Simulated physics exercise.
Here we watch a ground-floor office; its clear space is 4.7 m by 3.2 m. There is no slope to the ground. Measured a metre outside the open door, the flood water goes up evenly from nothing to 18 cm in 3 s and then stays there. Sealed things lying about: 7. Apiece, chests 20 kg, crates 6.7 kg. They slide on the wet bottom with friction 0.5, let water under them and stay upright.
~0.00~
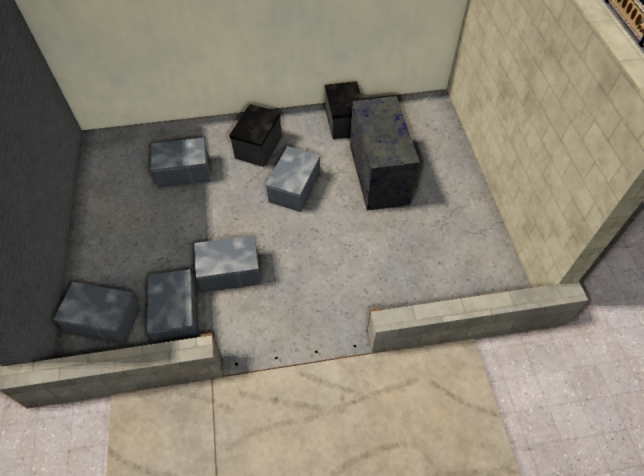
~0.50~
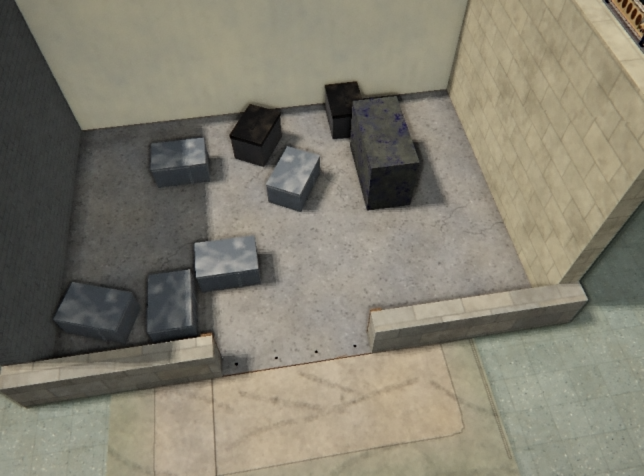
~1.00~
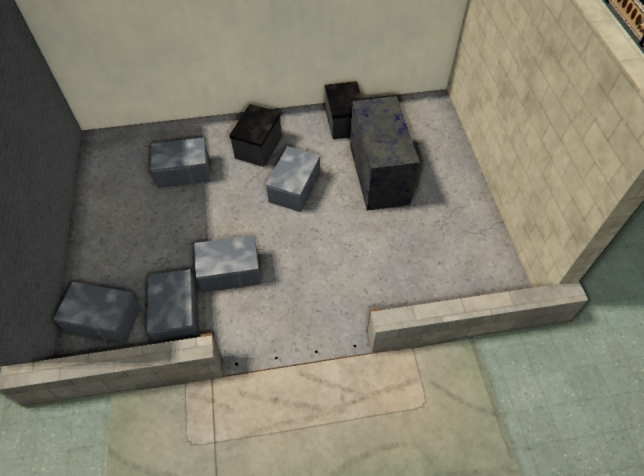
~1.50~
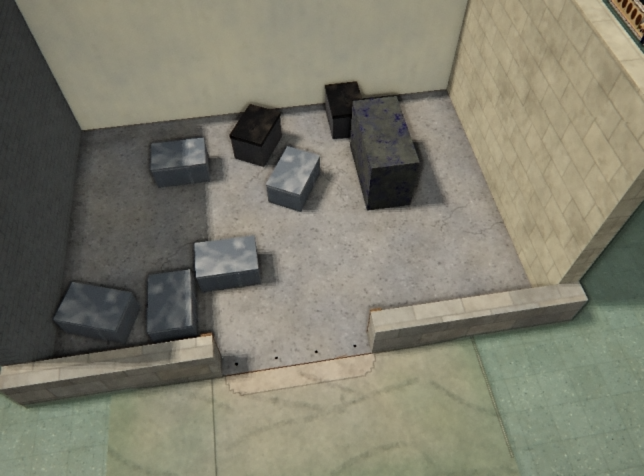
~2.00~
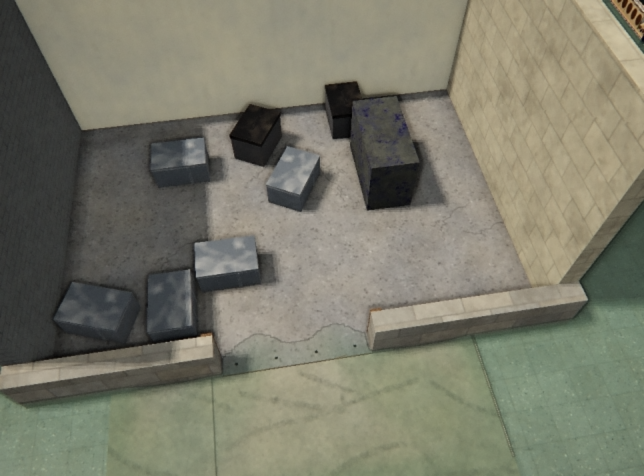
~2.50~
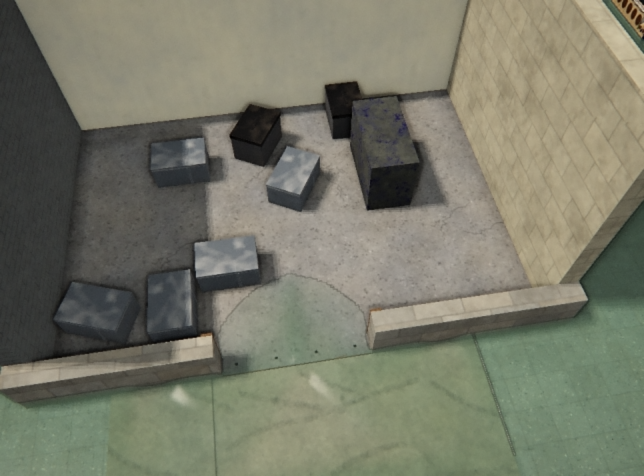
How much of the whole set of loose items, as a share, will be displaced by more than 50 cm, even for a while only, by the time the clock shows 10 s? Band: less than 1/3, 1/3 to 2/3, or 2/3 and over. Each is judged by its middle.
The share that gets pushed that far will be two thirds or higher.
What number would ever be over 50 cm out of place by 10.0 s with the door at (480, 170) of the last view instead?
Then 3.
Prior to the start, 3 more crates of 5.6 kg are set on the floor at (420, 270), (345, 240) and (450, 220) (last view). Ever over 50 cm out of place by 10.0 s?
In order: Below the mark, above the mark, above the mark.
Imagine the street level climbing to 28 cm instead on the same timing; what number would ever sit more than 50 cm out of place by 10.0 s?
Count under that change: 7.
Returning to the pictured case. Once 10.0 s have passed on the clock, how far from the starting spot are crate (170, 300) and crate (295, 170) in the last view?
In that order: 30 cm, 80 cm.
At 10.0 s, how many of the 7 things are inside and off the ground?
It comes to 6 of them.
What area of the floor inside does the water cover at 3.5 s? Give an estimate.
Some 3.0 m2 of it.
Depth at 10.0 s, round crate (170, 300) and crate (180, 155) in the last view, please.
7 and 7 cm.
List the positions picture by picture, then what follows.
In the first frame, a chest at (345, 98), on the bottom; a crate at (226, 256) rests on the ground; 0.0 m2 under water; 0 of 7 have shifted.
In the second frame, a chest at (345, 98), on the bottom; a crate at (226, 256) rests on the ground; water covers 0.0 m2; 0 of 7 have shifted.
In the third frame, a chest at (345, 98) rests on the ground; a crate at (226, 256), on the bottom; 0.0 m2 under water; 0 of 7 have shifted.
In the fourth frame, a chest at (345, 98), on the bottom; a crate at (226, 256), on the bottom; water covers 0.0 m2; 0 of 7 have shifted.
In the fifth frame, a chest at (345, 98), on the bottom; a crate at (226, 256), on the bottom; 0.1 m2 under water; 0 of 7 have shifted.
In the sixth frame, a chest at (345, 98) rests on the ground; a crate at (226, 256), on the bottom; water covers 0.8 m2; 0 of 7 have shifted.
After 3.5 s 0 of 7 are over 50 cm from their spots; 0 afloat.
After 4.5 s 2 of 7 are over 50 cm from their spots; 0 afloat.
After 7.0 s 3 of 7 are over 50 cm from their spots; 4 afloat.
After 10.0 s 6 of 7 are over 50 cm from their spots, and 6 have been at some point; 6 afloat.
